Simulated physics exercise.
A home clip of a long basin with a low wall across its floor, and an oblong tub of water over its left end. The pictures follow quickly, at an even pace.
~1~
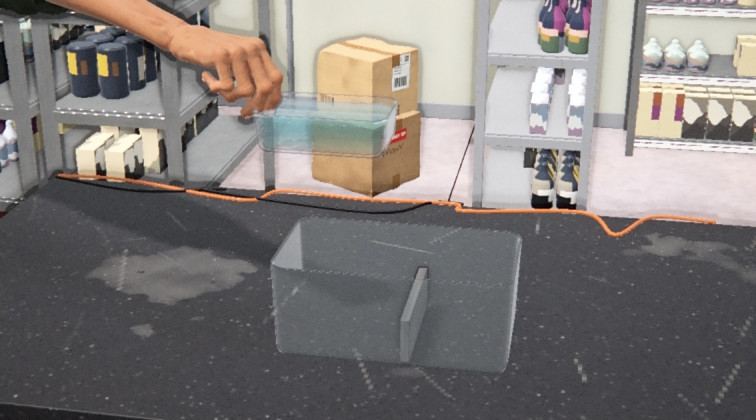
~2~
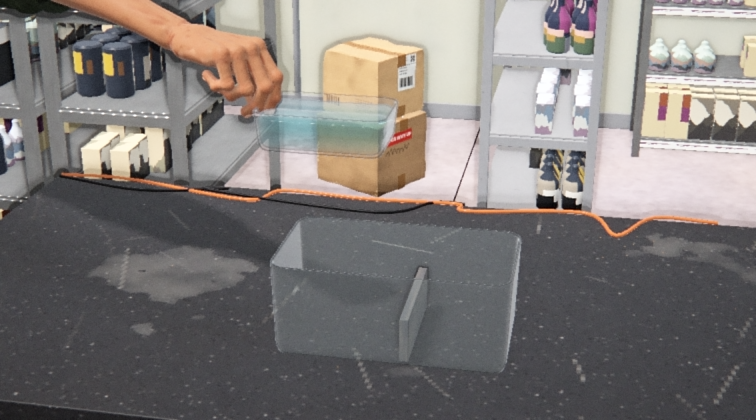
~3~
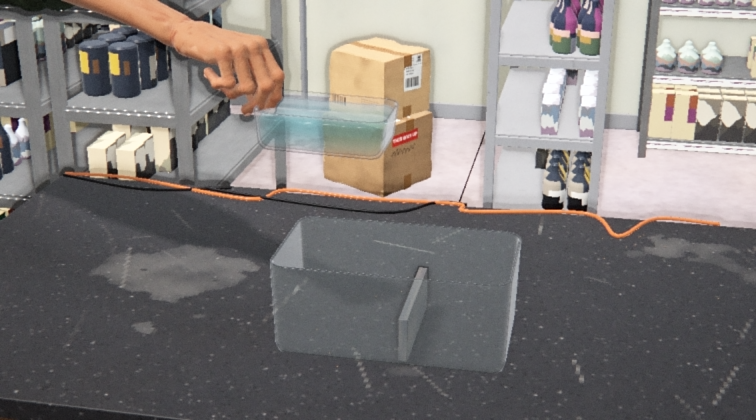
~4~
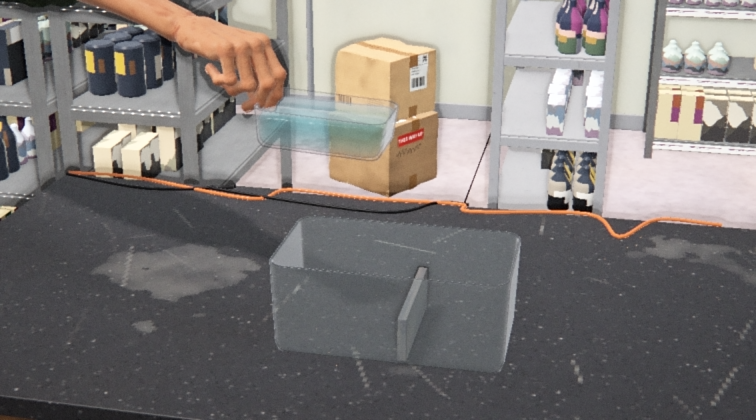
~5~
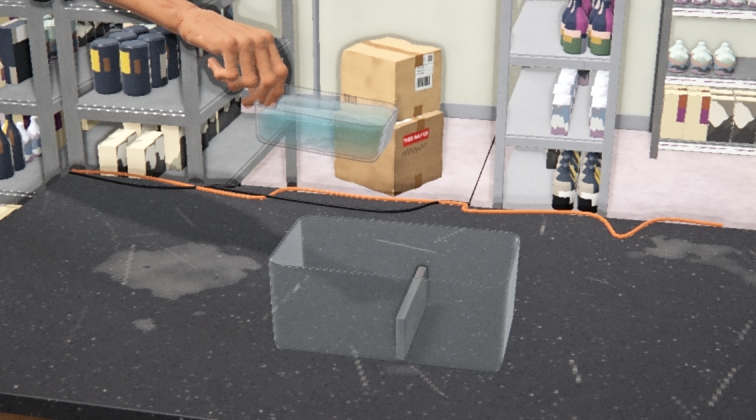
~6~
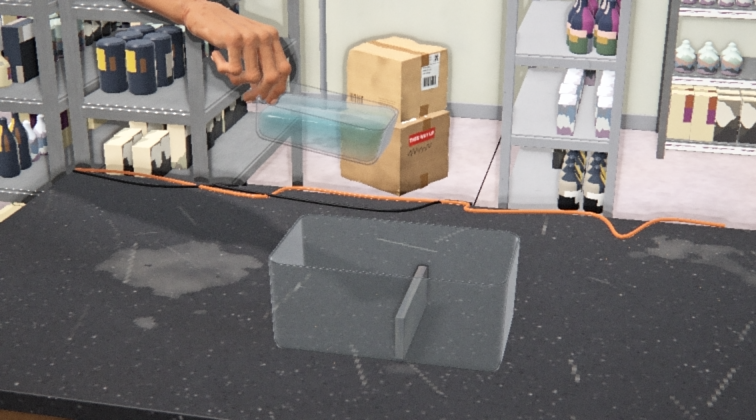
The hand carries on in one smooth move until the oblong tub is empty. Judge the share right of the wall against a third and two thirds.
In the end more than two thirds is right of the wall.
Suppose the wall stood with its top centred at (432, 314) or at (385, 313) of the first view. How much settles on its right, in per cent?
First some 65, then 75 per cent.
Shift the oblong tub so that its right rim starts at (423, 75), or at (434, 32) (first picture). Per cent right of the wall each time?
In turn 75 and 70 in a hundred.
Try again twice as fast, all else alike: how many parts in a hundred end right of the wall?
Roughly 75 in a hundred.
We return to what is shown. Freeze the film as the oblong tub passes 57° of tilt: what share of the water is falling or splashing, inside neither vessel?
Near 45 %.
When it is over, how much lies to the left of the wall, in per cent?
Roughly 20 in a hundred.
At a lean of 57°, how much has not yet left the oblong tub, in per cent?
About 25 per cent.
A moment on, the oblong tub is tipped part way and 25 per cent is still to pour, 1 is left of the wall and 29 right of it.
Next, the oblong tub is tipped on its side and 5 per cent is still to pour, 10 is left of the wall and 79 right of it.
Then the oblong tub is tipped on its side and 0 per cent is still to pour, 18 is left of the wall and 79 right of it.
Later the oblong tub is tipped on its side and 0 per cent is still to pour, 19 is left of the wall and 79 right of it.
At rest 19 per cent lies left of the wall, 79 right of it and 2 outside.
